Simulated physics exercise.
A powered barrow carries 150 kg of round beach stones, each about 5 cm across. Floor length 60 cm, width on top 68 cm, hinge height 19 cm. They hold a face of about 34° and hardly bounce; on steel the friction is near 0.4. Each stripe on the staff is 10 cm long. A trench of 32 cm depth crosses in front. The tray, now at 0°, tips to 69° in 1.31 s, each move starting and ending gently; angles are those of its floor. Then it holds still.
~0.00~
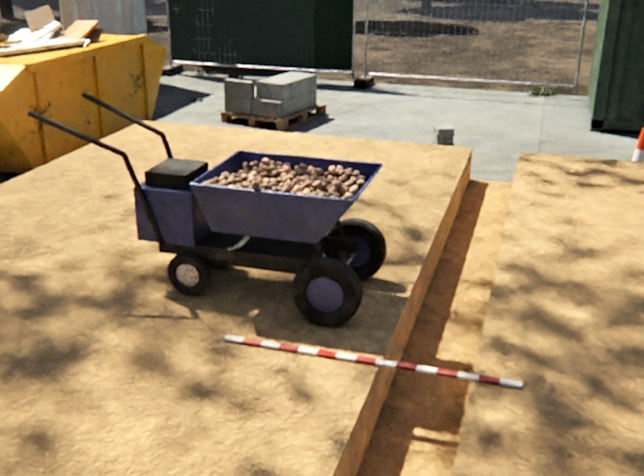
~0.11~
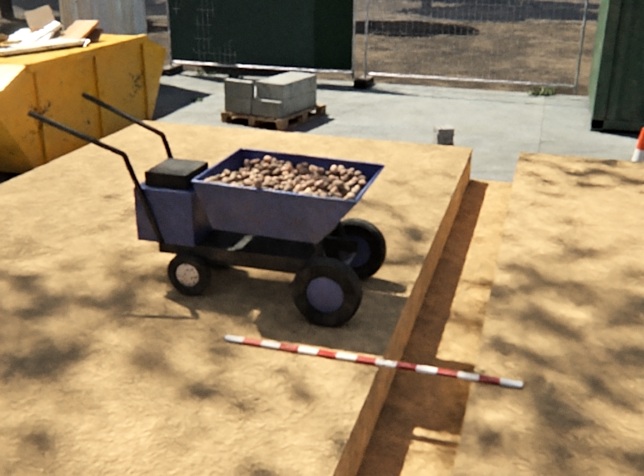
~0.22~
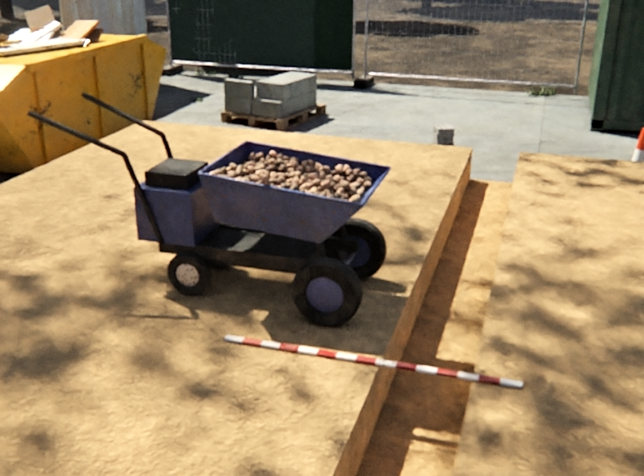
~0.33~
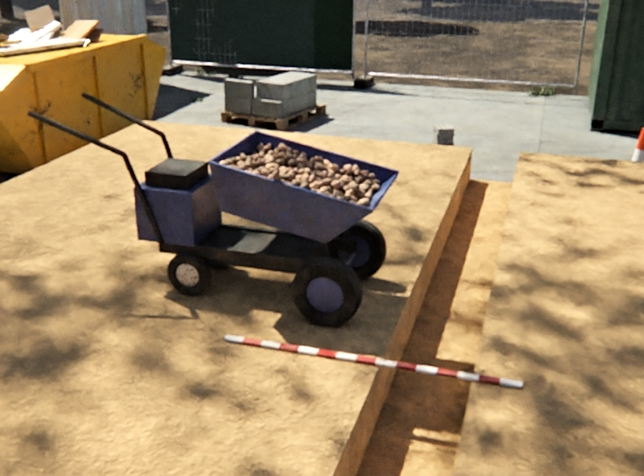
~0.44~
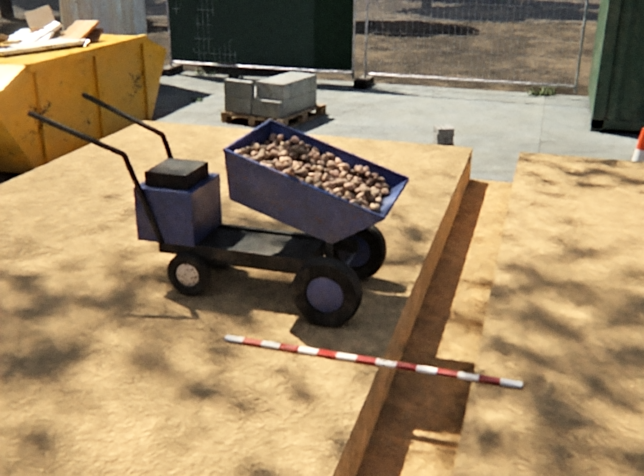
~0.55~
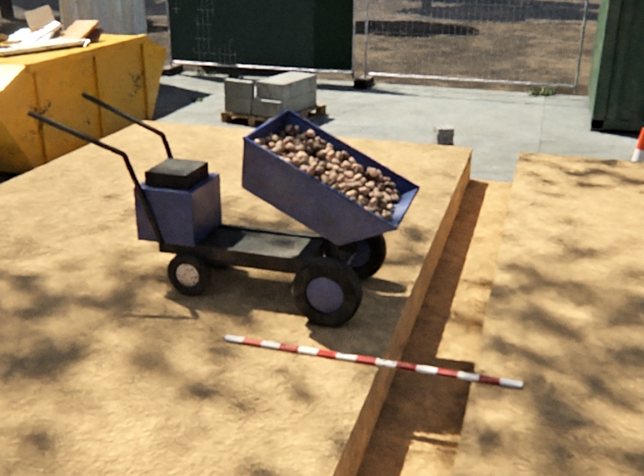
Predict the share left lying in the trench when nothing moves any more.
Close to 65 in a hundred.
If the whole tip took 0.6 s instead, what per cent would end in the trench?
In that case some 40 per cent.
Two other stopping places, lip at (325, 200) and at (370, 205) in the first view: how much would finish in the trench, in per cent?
First some 100, then 45 per cent.
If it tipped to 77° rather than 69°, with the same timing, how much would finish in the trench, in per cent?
It would be near 70 per cent.
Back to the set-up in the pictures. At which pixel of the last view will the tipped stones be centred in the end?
Around (468, 352).
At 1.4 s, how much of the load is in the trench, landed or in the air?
About 35 per cent by then.
After 1.0 s the floor is at 58°; 100 % in the tray; the foremost stones are at (439, 256).
After 1.4 s the floor is at 69°; 50 % in the tray, 33 % in the trench, 18 % past the trench; the foremost stones are at (542, 327).
After 1.8 s the floor is at 69°; 18 % in the tray, 48 % in the trench, 34 % past the trench; the foremost stones are at (642, 353).
After 3.7 s the floor is at 69°; 0 % in the tray, 65 % in the trench, 35 % past the trench; the foremost stones are past the picture's edge.
